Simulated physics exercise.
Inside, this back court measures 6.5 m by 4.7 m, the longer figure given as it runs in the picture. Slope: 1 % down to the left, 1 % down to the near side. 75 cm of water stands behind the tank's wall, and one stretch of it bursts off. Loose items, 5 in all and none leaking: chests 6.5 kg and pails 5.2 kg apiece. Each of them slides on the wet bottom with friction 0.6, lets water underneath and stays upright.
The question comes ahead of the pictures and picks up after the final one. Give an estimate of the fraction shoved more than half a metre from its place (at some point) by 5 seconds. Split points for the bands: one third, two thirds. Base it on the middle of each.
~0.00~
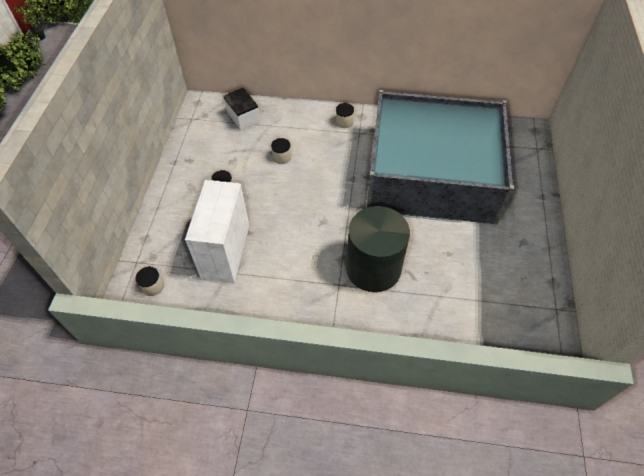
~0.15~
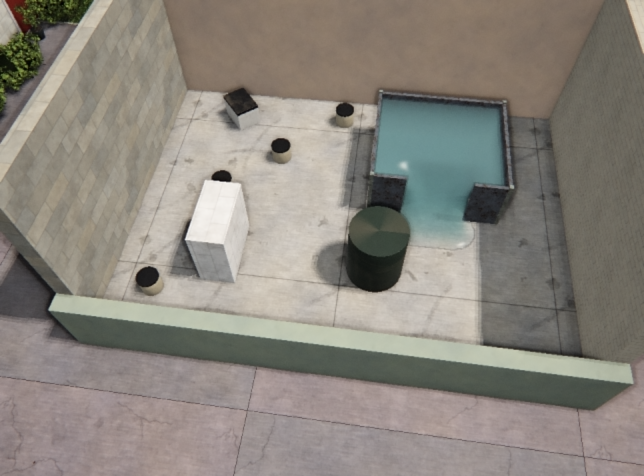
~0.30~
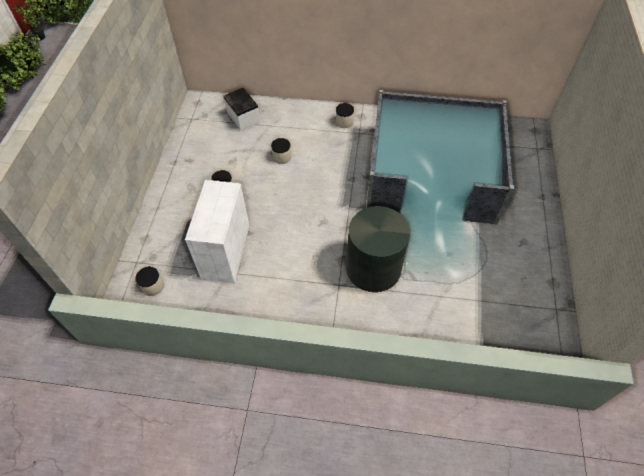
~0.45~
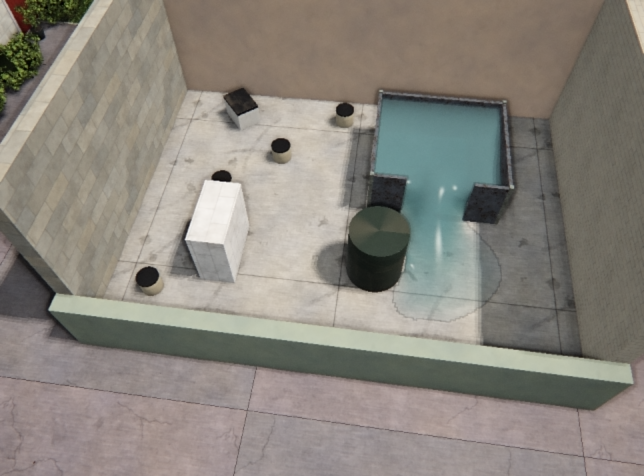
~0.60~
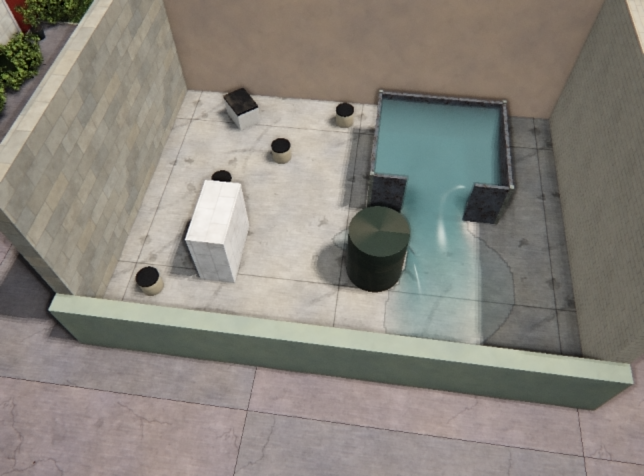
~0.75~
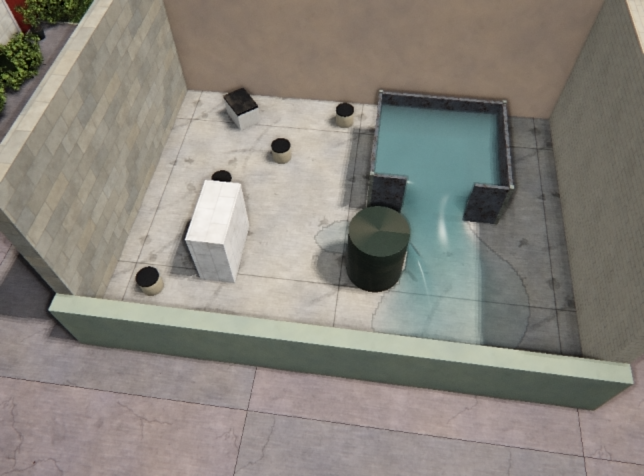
Expect the count to work out shy of one third.
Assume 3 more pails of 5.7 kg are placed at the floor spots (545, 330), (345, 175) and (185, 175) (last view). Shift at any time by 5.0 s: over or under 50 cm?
Outcome: Breaks the threshold first, stays within next, stays within last.
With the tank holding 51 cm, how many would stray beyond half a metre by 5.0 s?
The count would be 1.
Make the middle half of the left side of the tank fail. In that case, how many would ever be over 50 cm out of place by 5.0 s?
That would give 4.
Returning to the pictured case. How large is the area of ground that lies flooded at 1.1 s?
Near 9.0 m2 in all.
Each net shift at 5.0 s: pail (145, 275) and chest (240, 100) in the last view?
Going in order, that's 100 cm for one and 10 cm for the other.
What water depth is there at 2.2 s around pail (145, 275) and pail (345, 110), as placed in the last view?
Depths: Near 0 cm, then near 0 cm.
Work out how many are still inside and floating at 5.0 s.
I count 0.
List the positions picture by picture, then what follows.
In the first frame, a chest at (241, 100) rests on the ground; a pail at (147, 276) rests on the ground; 3.2 m2 under water; 0 of 5 have shifted.
In the second frame, a chest at (241, 100), on the bottom; a pail at (147, 276), on the bottom; 3.9 m2 under water; 0 of 5 have shifted.
In the third frame, a chest at (241, 100) rests on the ground; a pail at (147, 276) rests on the ground; water covers 4.7 m2; 0 of 5 have shifted.
In the fourth frame, a chest at (241, 100) rests on the ground; a pail at (147, 276) rests on the ground; 5.5 m2 under water; 0 of 5 have shifted.
In the fifth frame, a chest at (241, 100) rests on the ground; a pail at (147, 276), on the bottom; water covers 6.6 m2; 0 of 5 have shifted.
In the sixth frame, a chest at (241, 100) rests on the ground; a pail at (147, 276) rests on the ground; 7.4 m2 under water; 0 of 5 have shifted.
After 1.1 s 0 of 5 are over 50 cm from their spots; 0 afloat.
After 2.2 s 0 of 5 are over 50 cm from their spots; 0 afloat.
After 3.5 s 1 of 5 are over 50 cm from their spots; 0 afloat.
After 5.0 s 1 of 5 are over 50 cm from their spots, and 1 have been at some point; 0 afloat.
